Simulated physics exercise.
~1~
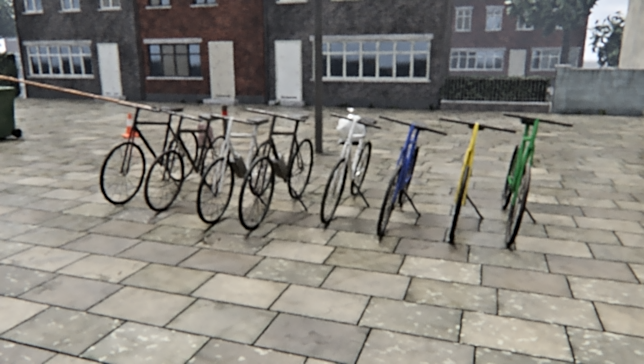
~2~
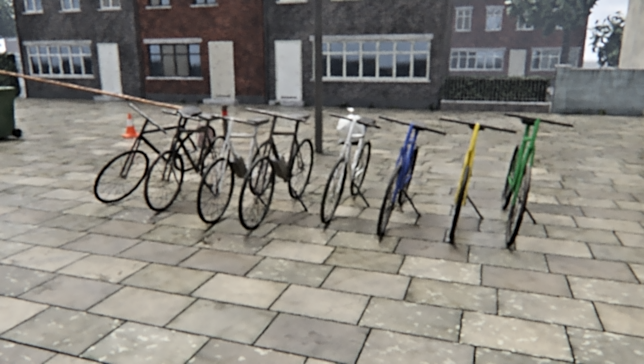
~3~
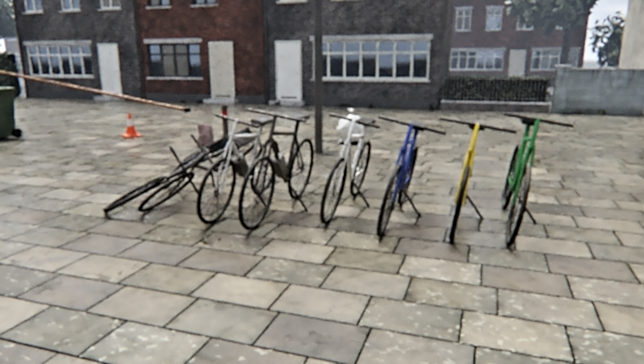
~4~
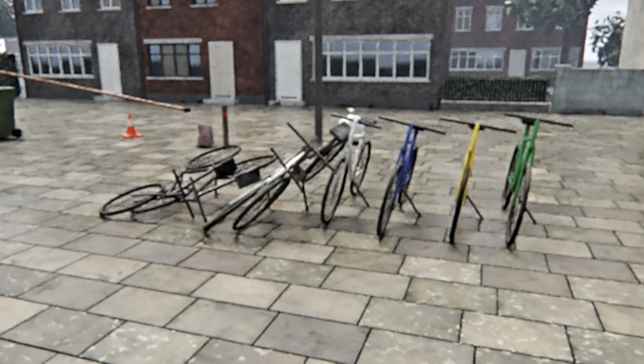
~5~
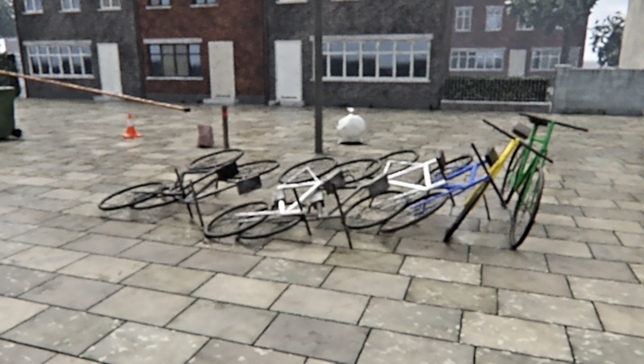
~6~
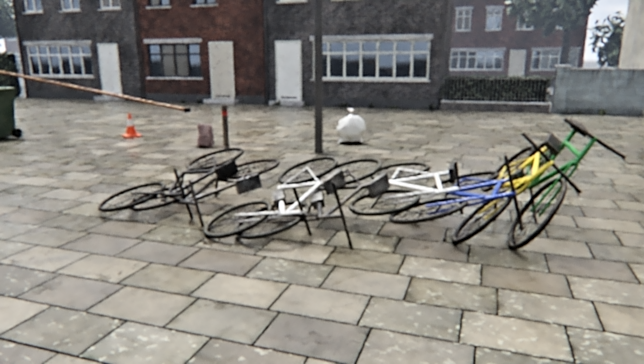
Row of parked bicycles toppling one after another from left to right, ending with the green one leaning over the heap.
